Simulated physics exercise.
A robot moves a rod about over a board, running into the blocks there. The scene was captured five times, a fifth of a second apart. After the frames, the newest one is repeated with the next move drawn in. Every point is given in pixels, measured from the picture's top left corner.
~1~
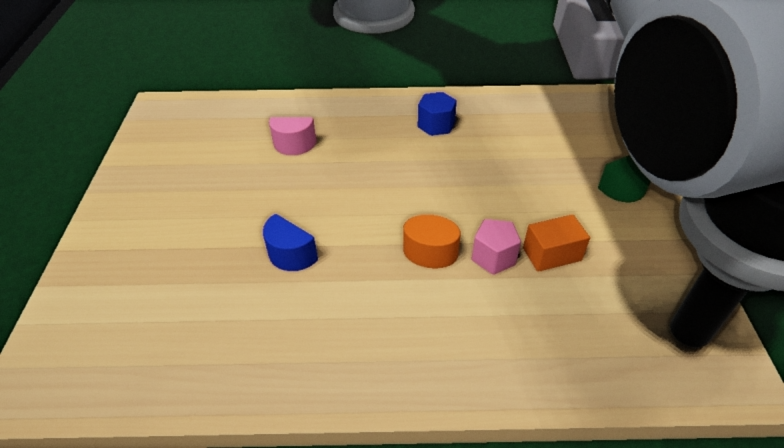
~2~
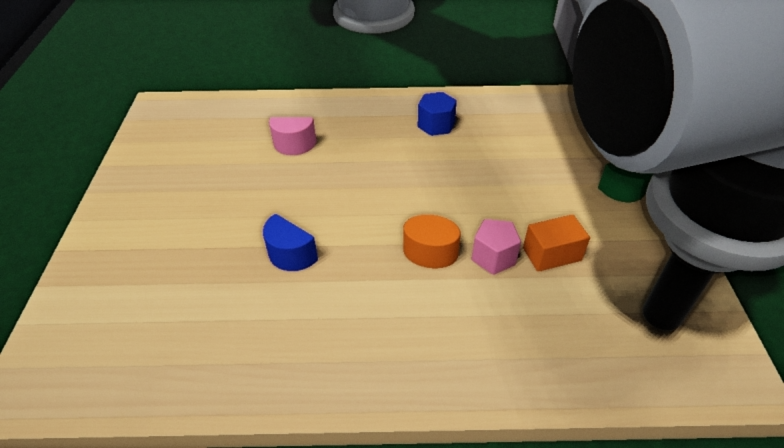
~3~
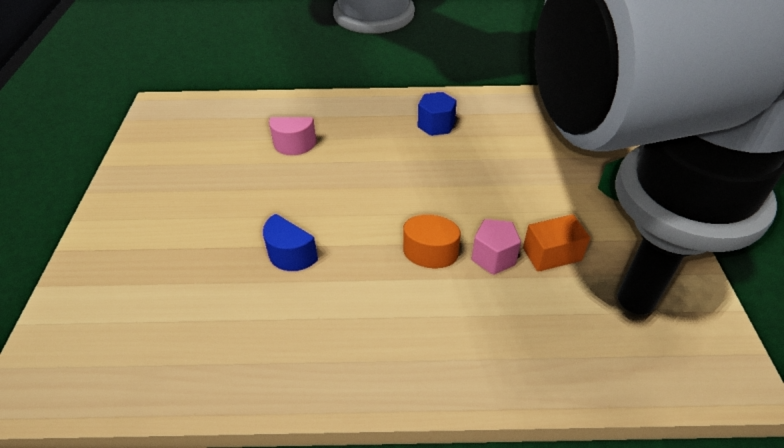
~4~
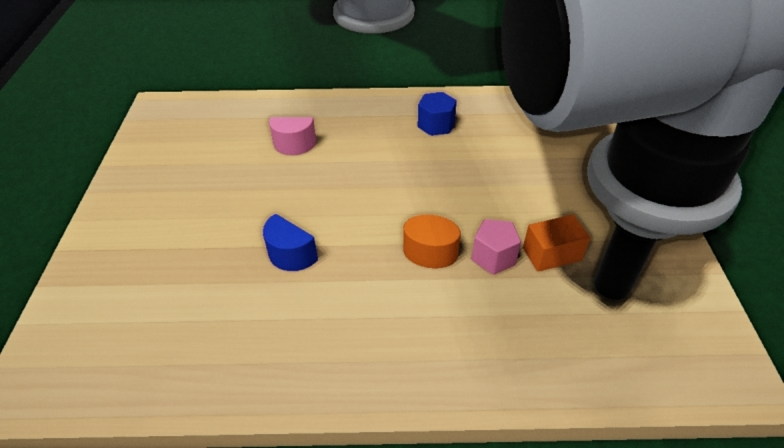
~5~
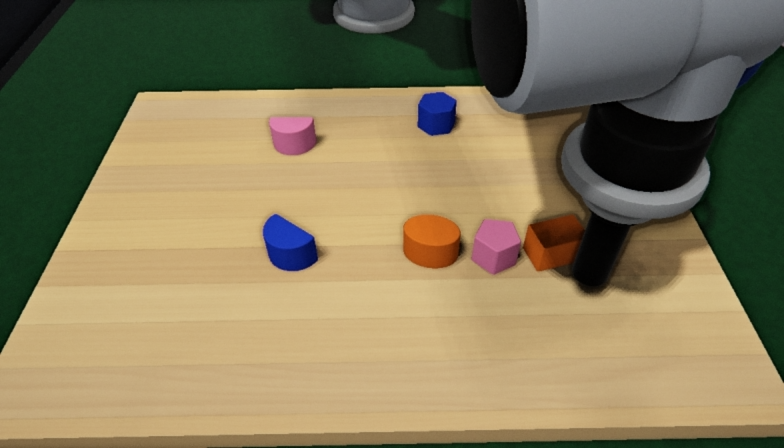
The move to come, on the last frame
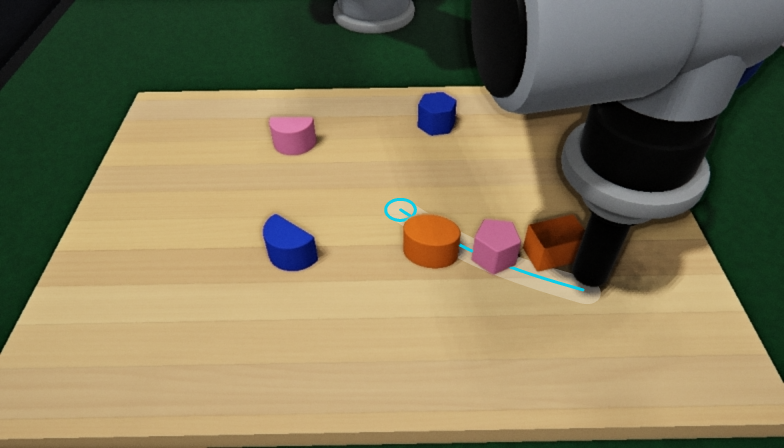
A robot arm moves its black rod left and up the board toward an orange block.
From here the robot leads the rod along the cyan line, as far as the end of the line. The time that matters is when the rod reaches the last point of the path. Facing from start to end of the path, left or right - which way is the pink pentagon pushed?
It slides rightward.
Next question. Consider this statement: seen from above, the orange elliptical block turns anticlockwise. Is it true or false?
The claim holds.
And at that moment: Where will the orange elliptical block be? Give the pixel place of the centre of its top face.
I'd place it at (387, 219), taking the centre of its top.
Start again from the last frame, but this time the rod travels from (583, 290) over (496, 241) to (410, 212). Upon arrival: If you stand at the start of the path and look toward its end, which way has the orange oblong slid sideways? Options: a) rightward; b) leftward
Choice a: Rightward.
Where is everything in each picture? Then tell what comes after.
The first picture shows rod's lower end at (689, 333); orange elliptical block at (432, 229); pink pentagon at (498, 233); orange oblong at (559, 230).
The second picture shows rod at (661, 317); blocks still.
The third picture shows rod at (635, 302); blocks still.
The fourth picture shows rod at (611, 288); blocks still.
The fifth picture shows rod at (589, 275); orange elliptical block at (432, 229); pink pentagon at (498, 233); orange oblong at (559, 230).
Drawn move, from (583, 290) via (512, 268) and (451, 240), ending at (401, 210).
What follows on the original path. One third of the way, rod at (516, 252); pink pentagon at (482, 227); orange oblong at (551, 227), turned 35° clockwise.
Two thirds of the way, rod at (452, 224); orange elliptical block at (391, 220), turned 70° anticlockwise; pink pentagon at (425, 196), turned 20° clockwise; orange oblong at (551, 227), turned 35° clockwise.
At the end, rod at (401, 194); orange elliptical block at (387, 219), turned 80° anticlockwise; pink pentagon at (384, 165), turned 45° clockwise; orange oblong at (551, 227), turned 35° clockwise.
